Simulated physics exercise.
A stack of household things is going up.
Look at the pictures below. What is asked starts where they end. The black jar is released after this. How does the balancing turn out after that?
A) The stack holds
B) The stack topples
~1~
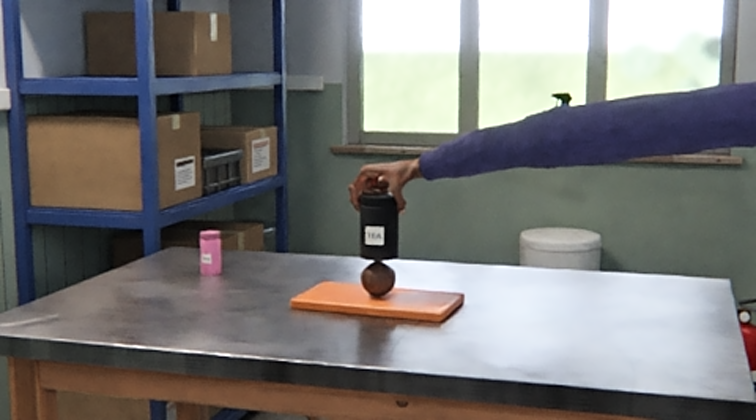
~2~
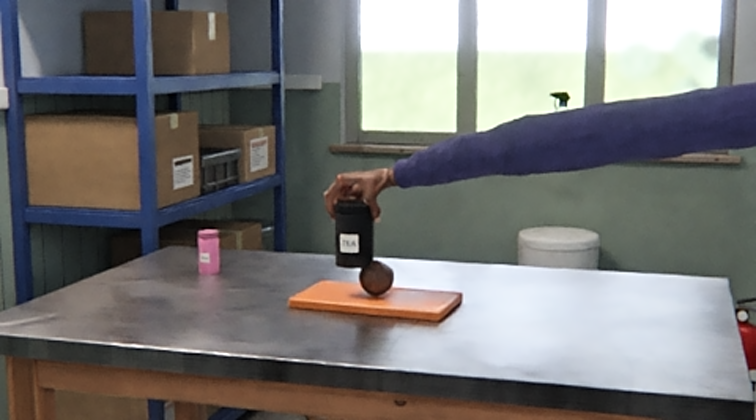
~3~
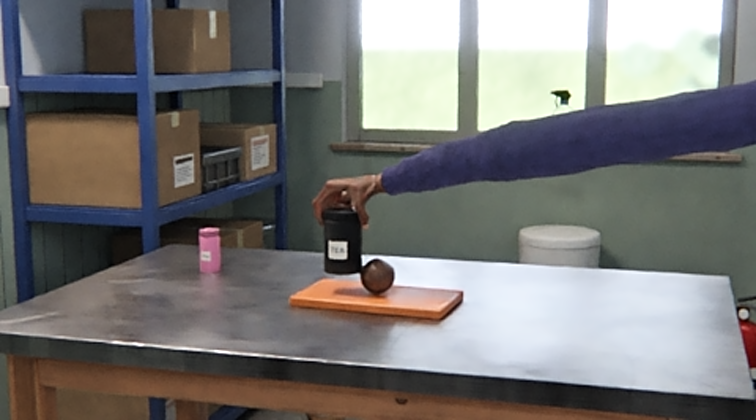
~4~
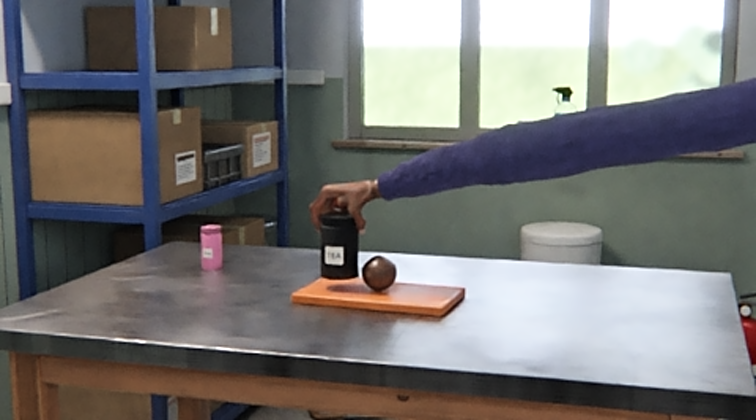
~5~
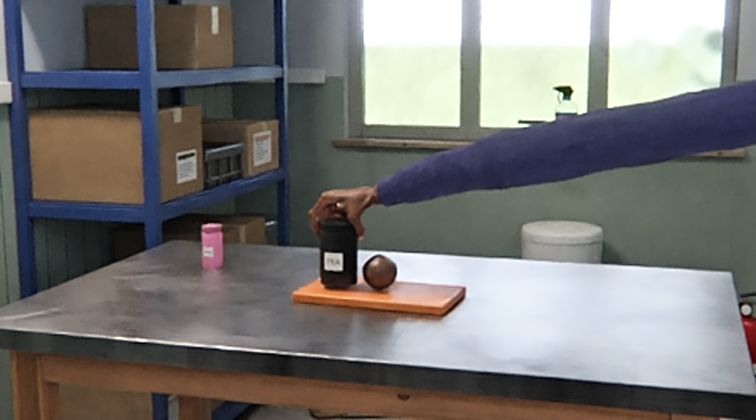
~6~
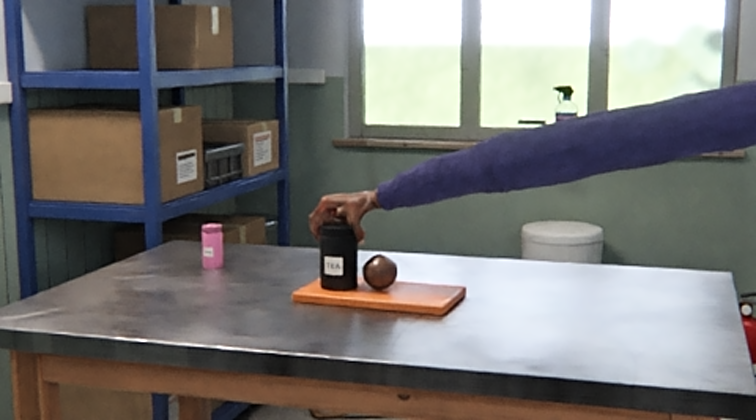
The stack holds.
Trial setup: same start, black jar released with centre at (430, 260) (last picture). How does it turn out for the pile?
Observed: Pile steady.
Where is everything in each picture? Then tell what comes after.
The first frame shows on its way; black jar (379, 227); orange tray (378, 300).
The second frame shows on its way; black jar (354, 234); brown onion (377, 278).
The third frame shows on its way; black jar (343, 241); pink shaker (210, 250).
The fourth frame shows on its way; black jar (340, 246); orange tray (379, 295).
The fifth frame shows on its way; black jar (339, 252); brown onion (380, 272).
The sixth frame shows set down, still held; black jar (339, 256); pink shaker (212, 246).
Then, 0.50 s past the last view, nothing moves.
Then, 1.30 s past the last view, black jar resting near (339, 256).
Finally, all 4 still in place. Final places as the last picture's camera would see them, black jar near (339, 256). The pile holds.
